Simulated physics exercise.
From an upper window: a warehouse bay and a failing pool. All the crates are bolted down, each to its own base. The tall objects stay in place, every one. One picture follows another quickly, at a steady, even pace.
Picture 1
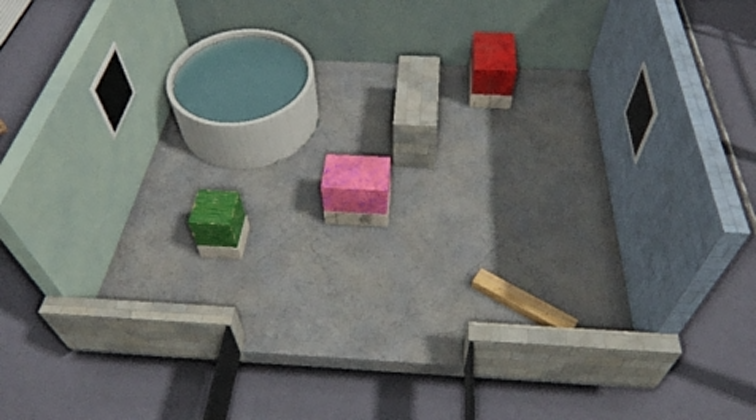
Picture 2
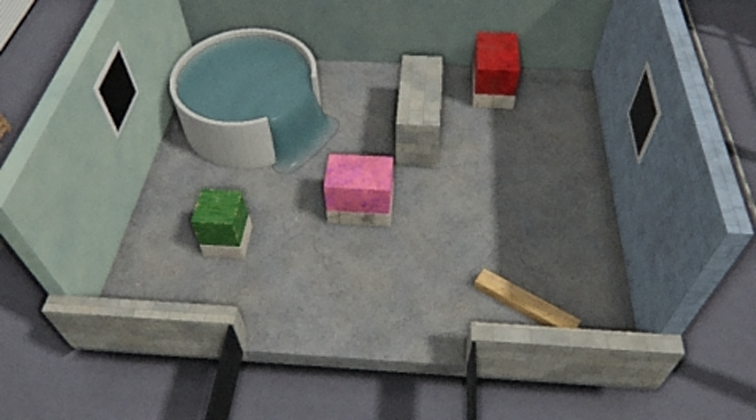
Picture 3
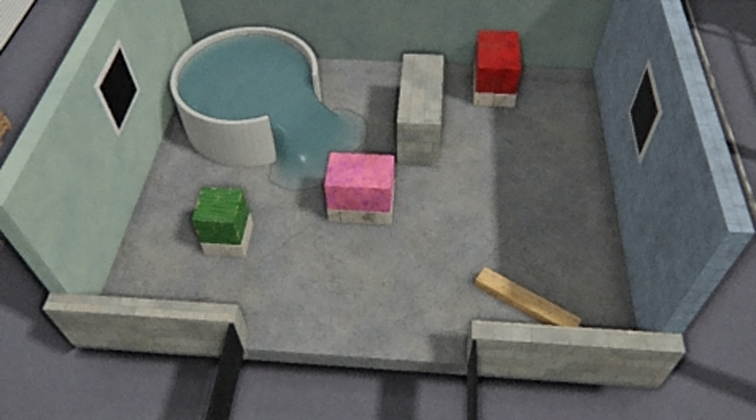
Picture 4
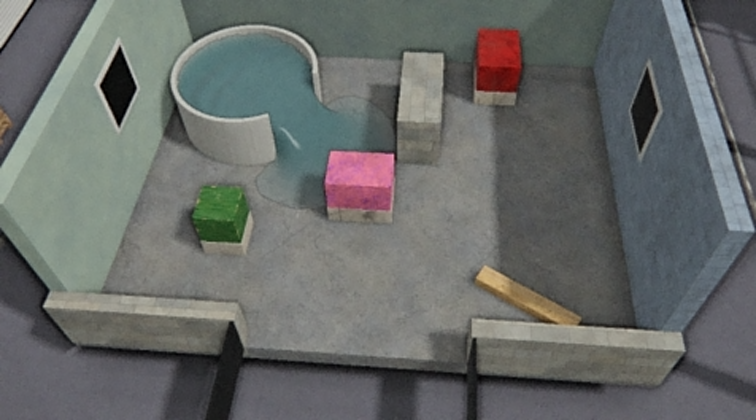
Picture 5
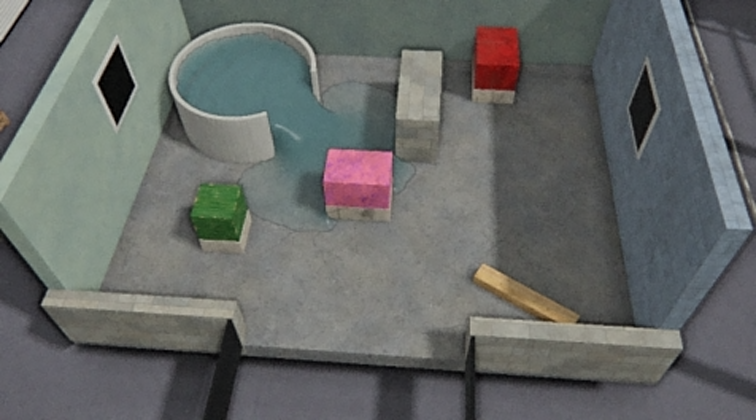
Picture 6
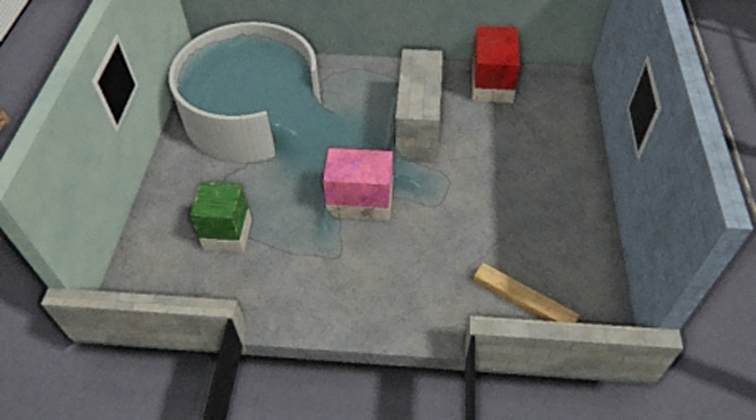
Water pours through a gap in the round pool and spreads around the pink block.
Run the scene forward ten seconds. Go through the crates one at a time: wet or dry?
As for the red crate it's untouched by the water; as for the pink crate it's moistened by the water; as for the green crate it's untouched by the water.
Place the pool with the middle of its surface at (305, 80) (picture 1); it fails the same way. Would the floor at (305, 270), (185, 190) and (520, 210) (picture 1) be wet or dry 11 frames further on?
First unwetted; next drenched; last drenched.
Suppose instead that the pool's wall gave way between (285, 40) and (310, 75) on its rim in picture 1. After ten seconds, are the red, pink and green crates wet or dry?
Going through them, the red crate gets reached, the pink crate is never reached and the green crate is never reached.
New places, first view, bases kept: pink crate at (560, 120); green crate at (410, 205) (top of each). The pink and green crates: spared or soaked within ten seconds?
Pink crate: Is missed. Green crate: Is overtopped.
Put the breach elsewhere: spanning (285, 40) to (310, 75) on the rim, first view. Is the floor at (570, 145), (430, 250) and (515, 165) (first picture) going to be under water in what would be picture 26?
In the order given, the spots are swamped, swamped and swamped.
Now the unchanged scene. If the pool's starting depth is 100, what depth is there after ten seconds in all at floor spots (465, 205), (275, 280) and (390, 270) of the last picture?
Taking the places in turn, I get roughly 10, 4 and 4 percent.
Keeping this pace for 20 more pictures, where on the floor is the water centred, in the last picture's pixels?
The water centres close to (353, 151).
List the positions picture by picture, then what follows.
The first picture shows the round pool at (241, 78) is whole and still.
In the second picture, the front is at (333, 121), out from the gap at (301, 130).
In the third picture, the front is at (359, 121), out from the gap at (302, 130).
In the fourth picture, the front is at (387, 123), out from the gap at (303, 130).
In the fifth picture, the front is at (410, 174), out from the gap at (301, 128).
In the sixth picture, the front is at (435, 201), out from the gap at (301, 127).
A moment on, water covers 40 % of the floor; the red crate not reached, the pink crate water round its plinth, the green crate water round its plinth.
Next, water covers 60 % of the floor; the red crate water round its plinth, the pink crate water round its plinth, the green crate water round its plinth.
Then, water covers 75 % of the floor; the red crate water round its plinth, the pink crate water round its plinth, the green crate water round its plinth.
Later, water covers 95 % of the floor; the red crate water round its plinth, the pink crate water round its plinth, the green crate water round its plinth.
In the end, water covers 100 % of the floor; the red crate stayed above the water, the pink crate was topped, the green crate stayed above the water.
